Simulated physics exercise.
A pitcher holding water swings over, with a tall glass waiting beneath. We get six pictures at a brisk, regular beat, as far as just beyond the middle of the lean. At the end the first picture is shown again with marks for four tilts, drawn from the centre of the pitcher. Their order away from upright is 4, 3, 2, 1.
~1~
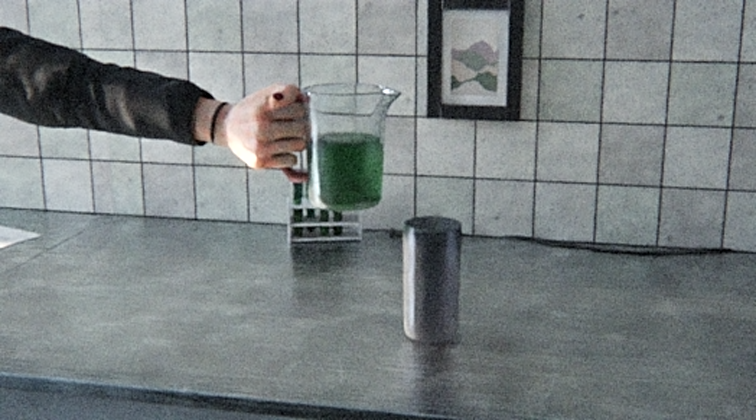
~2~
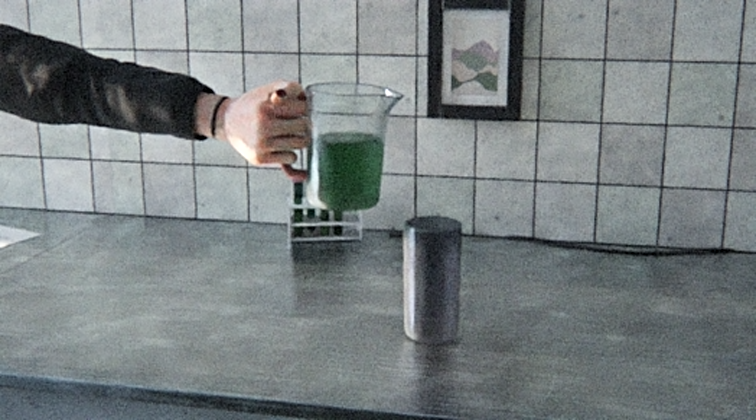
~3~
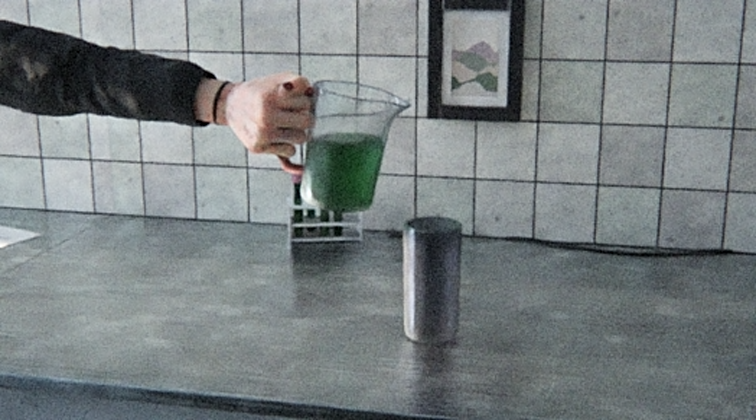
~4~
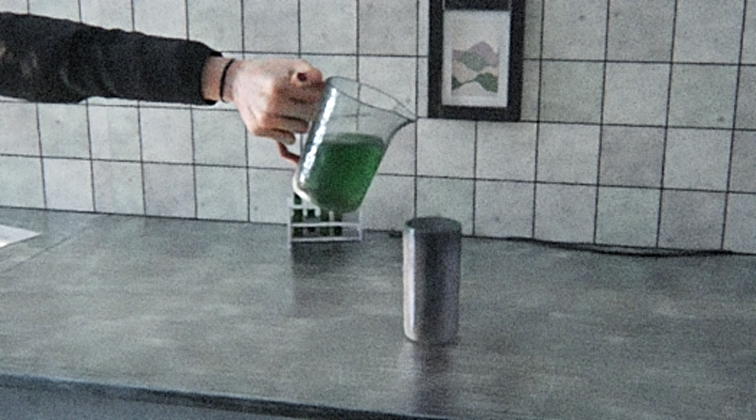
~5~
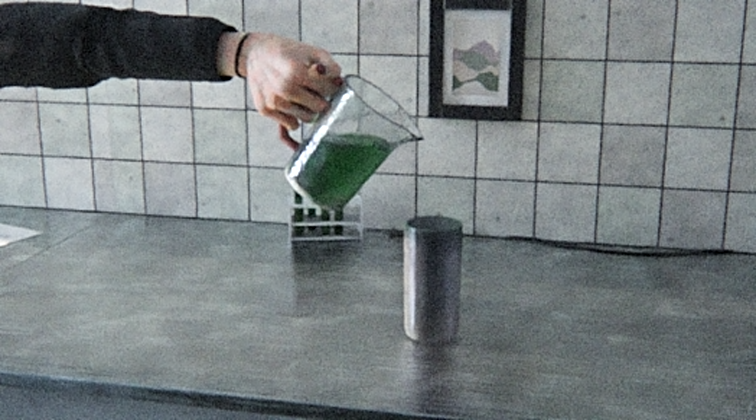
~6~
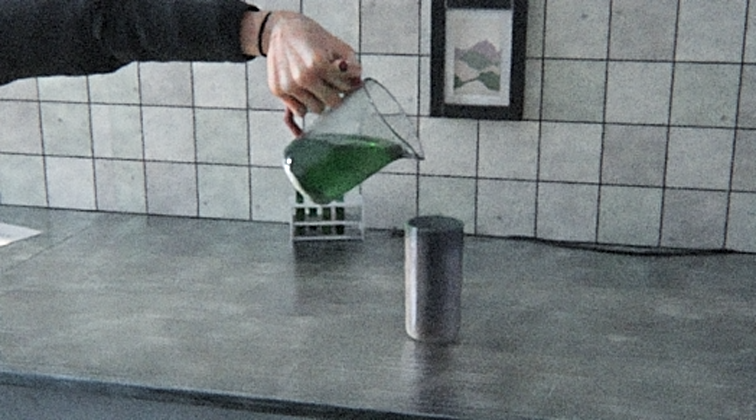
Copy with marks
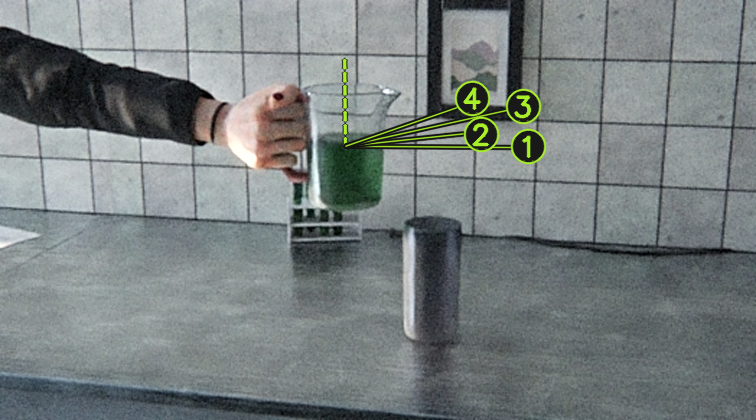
On a dark grey counter against a tiled wall, a hand in a black sleeve holds a clear pitcher of green liquid upright, above and to the left of a tall metallic-looking cylinder. The hand tilts the pitcher steadily to the right, and the liquid slants until it nears the lowered lip.
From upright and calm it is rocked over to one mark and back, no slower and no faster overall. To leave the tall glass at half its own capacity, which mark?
Choose 3.
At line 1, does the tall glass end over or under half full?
Over.
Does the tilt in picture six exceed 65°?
No.
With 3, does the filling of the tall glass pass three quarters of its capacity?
No, less.
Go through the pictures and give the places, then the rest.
Upright, lip at (400, 93); rim of the tall glass round (433, 223); nothing has left yet.
Tipped about 3°, lip at (403, 96); nothing has left yet.
Tipped about 10°, lip at (409, 105); nothing has left yet.
Tipped about 22°, lip at (417, 120); nothing has left yet.
Tipped about 37°, lip at (422, 138); nothing has left yet.
Tipped about 52°, lip at (423, 158); nothing has left yet.
On the marked copy, 1 at (511, 147); 2 at (463, 133); 3 at (506, 110); 4 at (457, 107).
With 1, the tall glass ends with about 82 % of what it can hold; 3 % of the water is spilt.
With 2, the tall glass ends with about 67 % of what it can hold; 3 % of the water is spilt.
With 3, the tall glass ends with about 48 % of what it can hold; 6 % of the water is spilt.
With 4, the tall glass ends with about 30 % of what it can hold; 7 % of the water is spilt.
